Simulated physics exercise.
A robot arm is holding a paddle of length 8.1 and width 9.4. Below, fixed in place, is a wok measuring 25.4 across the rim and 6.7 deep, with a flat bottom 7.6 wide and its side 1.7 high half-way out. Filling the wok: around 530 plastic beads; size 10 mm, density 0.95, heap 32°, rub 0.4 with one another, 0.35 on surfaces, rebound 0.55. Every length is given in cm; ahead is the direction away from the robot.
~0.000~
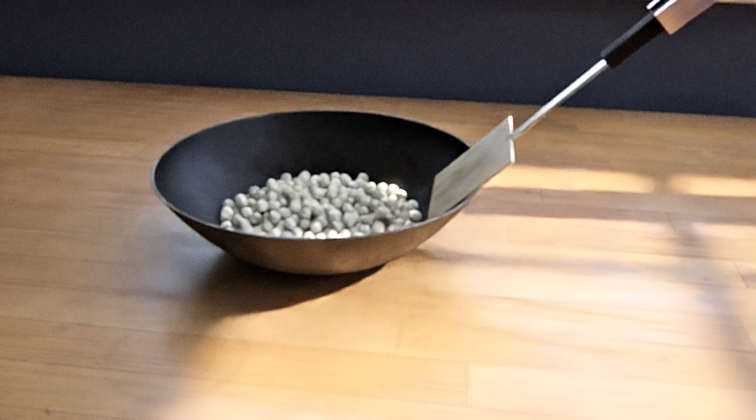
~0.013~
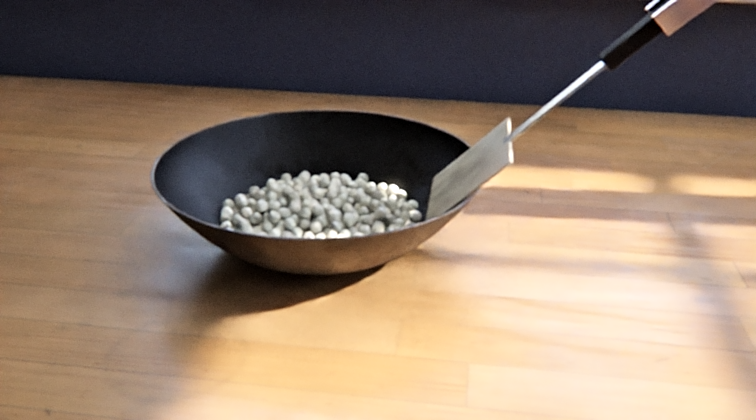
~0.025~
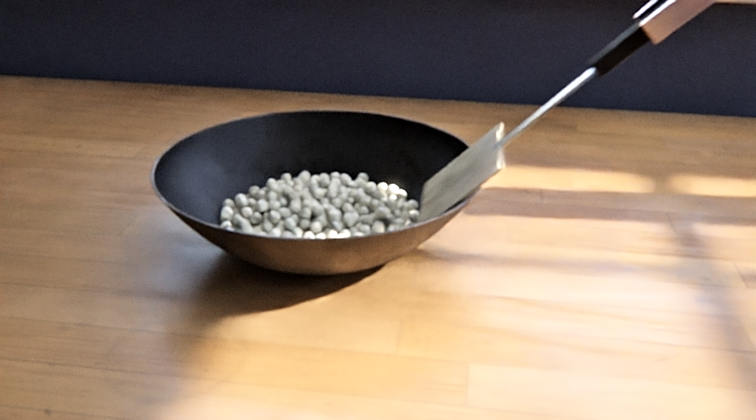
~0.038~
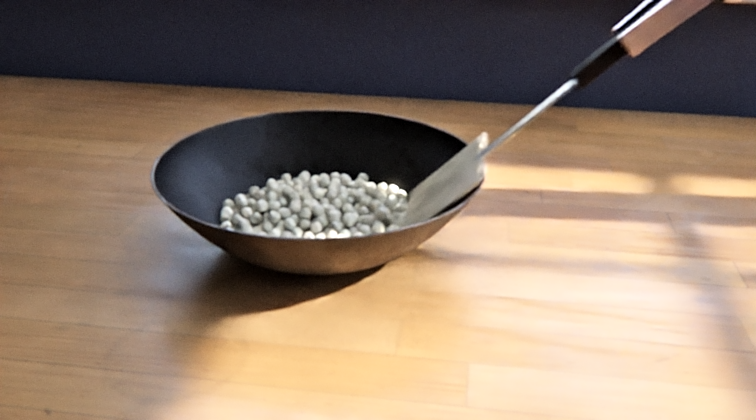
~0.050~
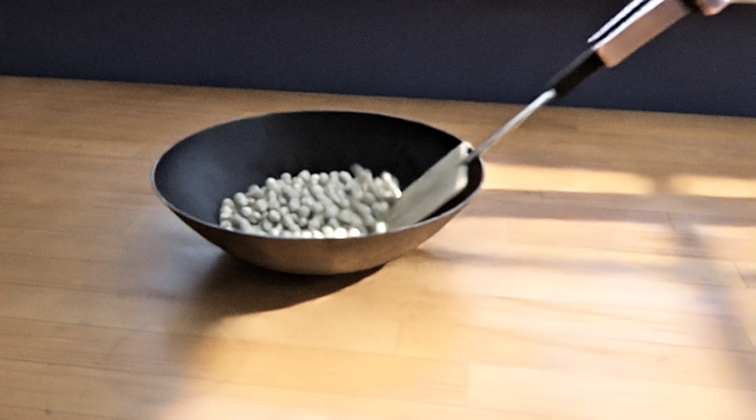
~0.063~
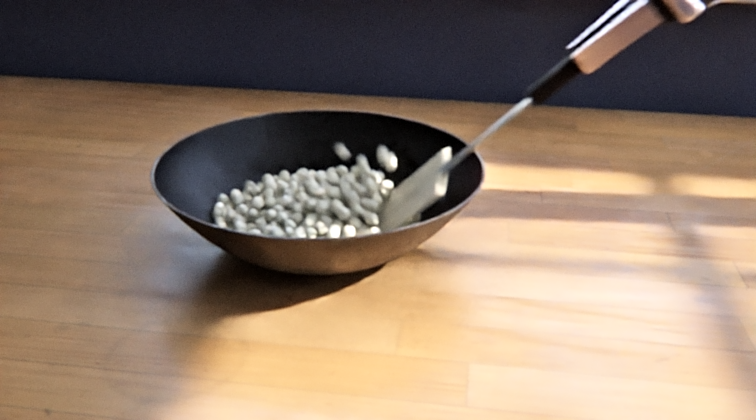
The video shows a robot arm lowering a flat metal paddle down the right side of a dark wok on a wooden surface, pushing leftward into a heap of small grayish beads as a few hop up.
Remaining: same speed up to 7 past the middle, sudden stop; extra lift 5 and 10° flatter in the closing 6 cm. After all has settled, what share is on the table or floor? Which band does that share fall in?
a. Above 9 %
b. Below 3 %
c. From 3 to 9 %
Answer: A.
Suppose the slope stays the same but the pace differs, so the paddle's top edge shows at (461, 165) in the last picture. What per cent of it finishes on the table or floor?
Some 15 percent.
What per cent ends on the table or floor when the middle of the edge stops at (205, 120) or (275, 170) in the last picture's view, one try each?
I'd say roughly 40 per cent, then roughly 10 per cent.
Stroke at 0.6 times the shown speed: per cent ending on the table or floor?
Roughly 10 per cent.
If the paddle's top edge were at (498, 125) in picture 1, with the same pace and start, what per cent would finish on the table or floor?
Around 25 percent ends up on the table or floor.
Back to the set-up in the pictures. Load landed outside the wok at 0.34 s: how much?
Around 5 percent.
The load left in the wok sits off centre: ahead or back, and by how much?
Some 3.0 cm ahead of the centre.
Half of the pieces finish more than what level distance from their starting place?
Somewhere near 3 centimetres, I reckon.
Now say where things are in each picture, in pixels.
In the first picture, paddle top edge at (512, 137), sloping 45°; upper third of the load around (321, 209), from x 225 to 415, top at y 175; 529 in the wok.
In the second picture, paddle top edge at (510, 139), sloping 45°; upper third of the load around (321, 209), from x 225 to 415, top at y 175.
In the third picture, paddle top edge at (501, 145), sloping 45°; upper third of the load around (321, 209), from x 225 to 415, top at y 175.
In the fourth picture, paddle top edge at (483, 155), sloping 45°; upper third of the load around (321, 209), from x 225 to 415, top at y 175.
In the fifth picture, paddle top edge at (463, 164), sloping 45°; upper third of the load around (324, 206), from x 225 to 415, top at y 175.
In the sixth picture, paddle top edge at (444, 170), sloping 45°; upper third of the load around (322, 200), from x 220 to 415, top at y 150; 529 in the wok.
By 0.09 s, sloping 45°, highest piece 10 above the table; 529 in the wok.
By 0.12 s, sloping 42°, highest piece 12 above the table; 526 in the wok, 3 on the blade or in flight.
By 0.34 s, sloping 35°, highest piece 21 above the table; 393 in the wok, 20 on the table or floor, 116 on the blade or in flight.
By 1.39 s, sloping 35°, highest piece 5 above the table; 393 in the wok, 136 on the table or floor.
Final count, 393 in the wok, 136 on the table or floor. That is 26 % on the table or floor.
